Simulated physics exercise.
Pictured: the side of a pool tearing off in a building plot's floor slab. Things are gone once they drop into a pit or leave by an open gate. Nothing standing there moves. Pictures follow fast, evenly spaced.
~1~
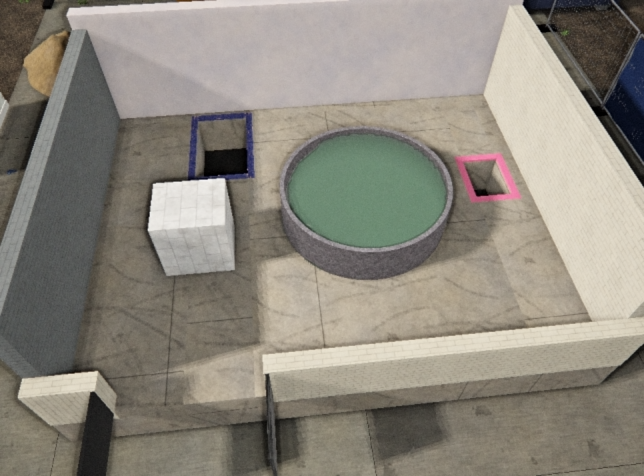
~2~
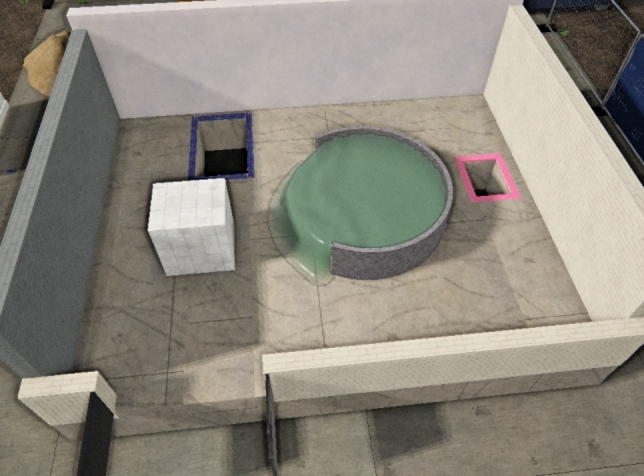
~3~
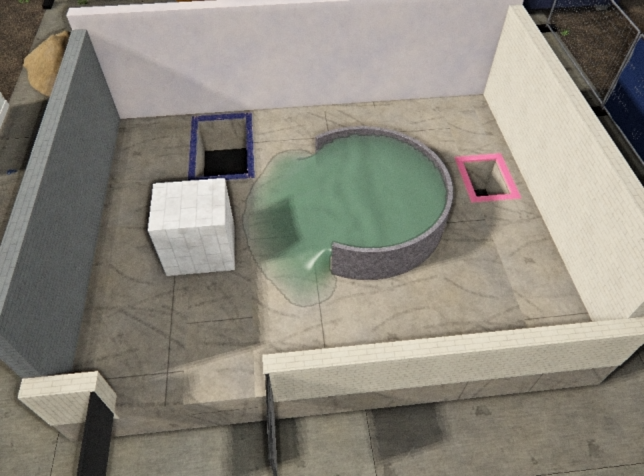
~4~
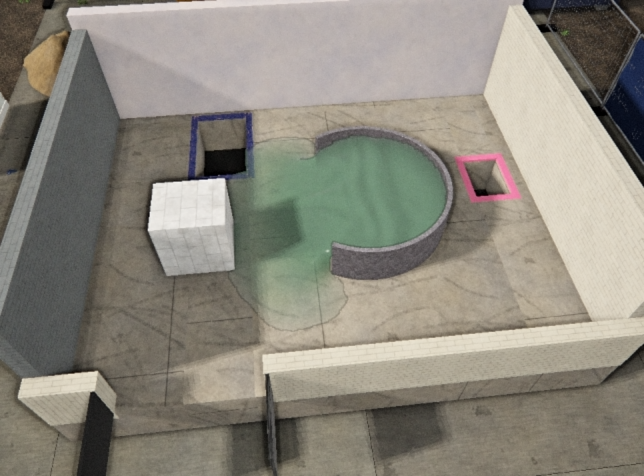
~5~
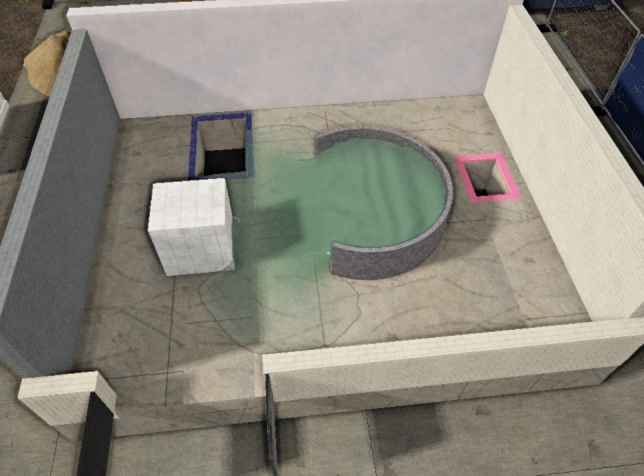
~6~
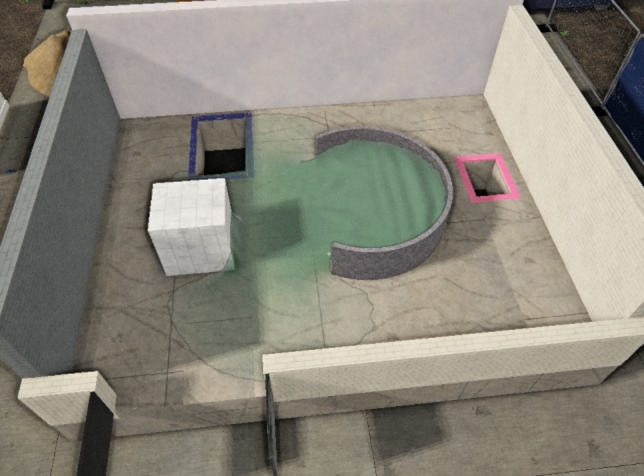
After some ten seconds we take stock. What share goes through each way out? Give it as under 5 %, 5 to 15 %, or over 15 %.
Shares - through the gate, over 15 %; through the pink pit, under 5 %; through the blue pit, over 15 %.
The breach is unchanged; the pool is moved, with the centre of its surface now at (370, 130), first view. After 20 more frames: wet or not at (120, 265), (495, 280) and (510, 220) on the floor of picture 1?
In order: Inundated, then unflooded, then unflooded.
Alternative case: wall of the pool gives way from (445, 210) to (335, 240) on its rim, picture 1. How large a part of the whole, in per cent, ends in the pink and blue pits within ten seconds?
Per cent: Pink 25, blue 8.
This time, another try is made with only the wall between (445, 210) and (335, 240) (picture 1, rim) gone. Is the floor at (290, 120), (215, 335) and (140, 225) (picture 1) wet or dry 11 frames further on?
Point 1: Unwetted; point 2: Inundated; point 3: Unwetted.
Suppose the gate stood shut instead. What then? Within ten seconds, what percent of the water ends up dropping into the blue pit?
Share into the blue pit: 55 %.
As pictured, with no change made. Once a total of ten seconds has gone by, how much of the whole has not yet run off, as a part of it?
My estimate is some 32 percent.
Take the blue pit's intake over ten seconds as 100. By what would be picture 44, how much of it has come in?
Share at that point: Close to 80 in a hundred.
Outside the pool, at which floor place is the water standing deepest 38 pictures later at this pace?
Close to (298, 363), I'd say.
A moment on, water covers 40 % of the floor; the gate 1 %, the pink pit 0 %, the blue pit 7 %.
Next, water covers 45 % of the floor; the gate 6 %, the pink pit 0 %, the blue pit 14 %.
Then, water covers 55 % of the floor; the gate 13 %, the pink pit 0 %, the blue pit 23 %.
Later, water covers 70 % of the floor; the gate 21 %, the pink pit 0 %, the blue pit 34 %.
In the end, water covers 80 % of the floor; the gate 26 %, the pink pit 0 %, the blue pit 42 %.
